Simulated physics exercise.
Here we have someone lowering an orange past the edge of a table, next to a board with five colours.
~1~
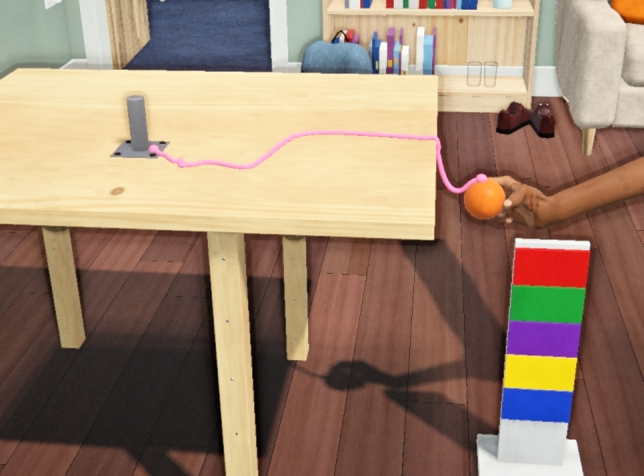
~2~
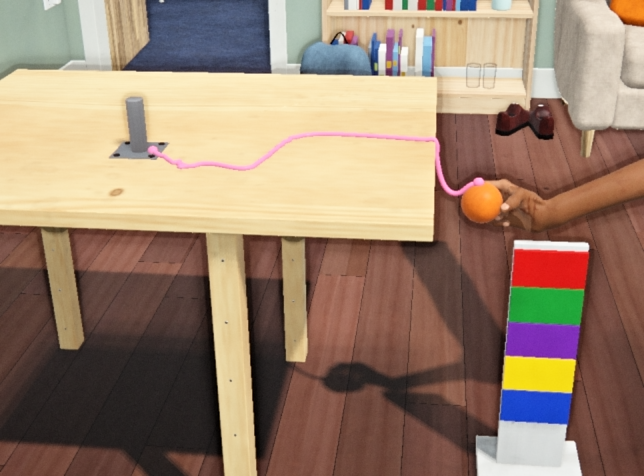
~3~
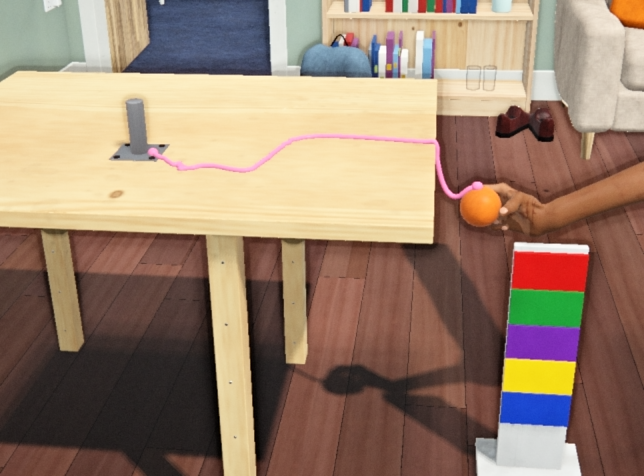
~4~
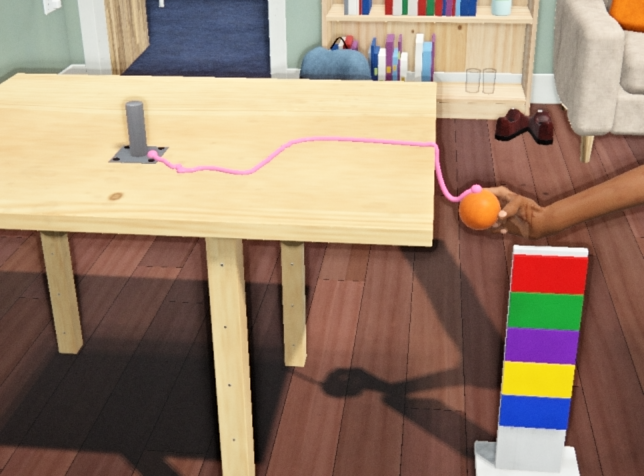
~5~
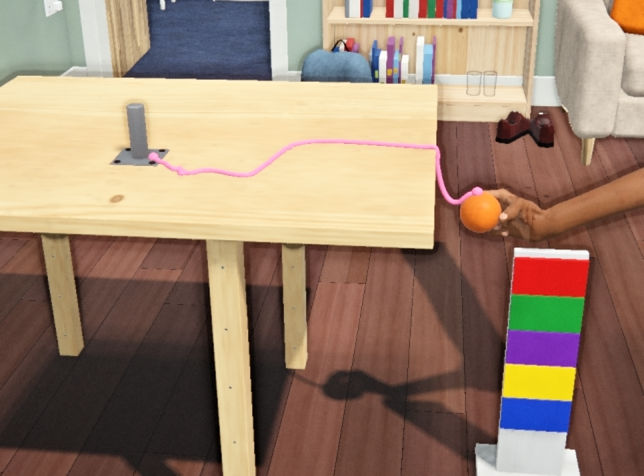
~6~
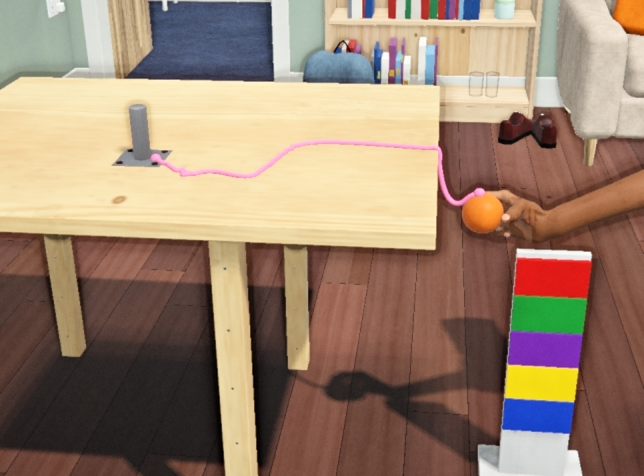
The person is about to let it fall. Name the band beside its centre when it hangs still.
Its centre hangs level with the purple band.
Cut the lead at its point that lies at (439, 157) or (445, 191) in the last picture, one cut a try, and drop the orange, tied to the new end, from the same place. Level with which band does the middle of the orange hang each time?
Taking them in turn: Red; green.
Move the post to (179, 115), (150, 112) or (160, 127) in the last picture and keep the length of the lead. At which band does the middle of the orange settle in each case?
One after the other, purple; green; purple.
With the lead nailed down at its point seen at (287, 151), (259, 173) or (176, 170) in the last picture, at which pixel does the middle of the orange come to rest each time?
About (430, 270), (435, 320) and (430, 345).
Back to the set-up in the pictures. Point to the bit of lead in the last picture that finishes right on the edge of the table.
The one at (337, 143).
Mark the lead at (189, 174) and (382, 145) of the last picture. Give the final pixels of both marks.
At (234, 159), then (436, 212).
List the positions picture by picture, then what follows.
In the first picture, orange (485, 199); red (551, 269); green (547, 305); purple (544, 341); yellow (540, 374); blue (537, 407).
In the second picture, orange (482, 203); lead through (174, 163) (232, 168) (282, 144) (354, 135) (432, 142).
In the third picture, orange (480, 207).
In the fourth picture, orange (480, 210); lead through (173, 167) (231, 172) (282, 149) (353, 140) (432, 147).
In the fifth picture, orange (480, 212).
In the sixth picture, orange (483, 213); lead through (176, 171) (234, 175) (285, 152) (356, 144) (435, 151).
Early on, orange near (408, 356); level with purple.
Midway, orange near (441, 355); level with purple.
Finally, orange near (431, 358); level with purple. Its middle rests at the purple band.
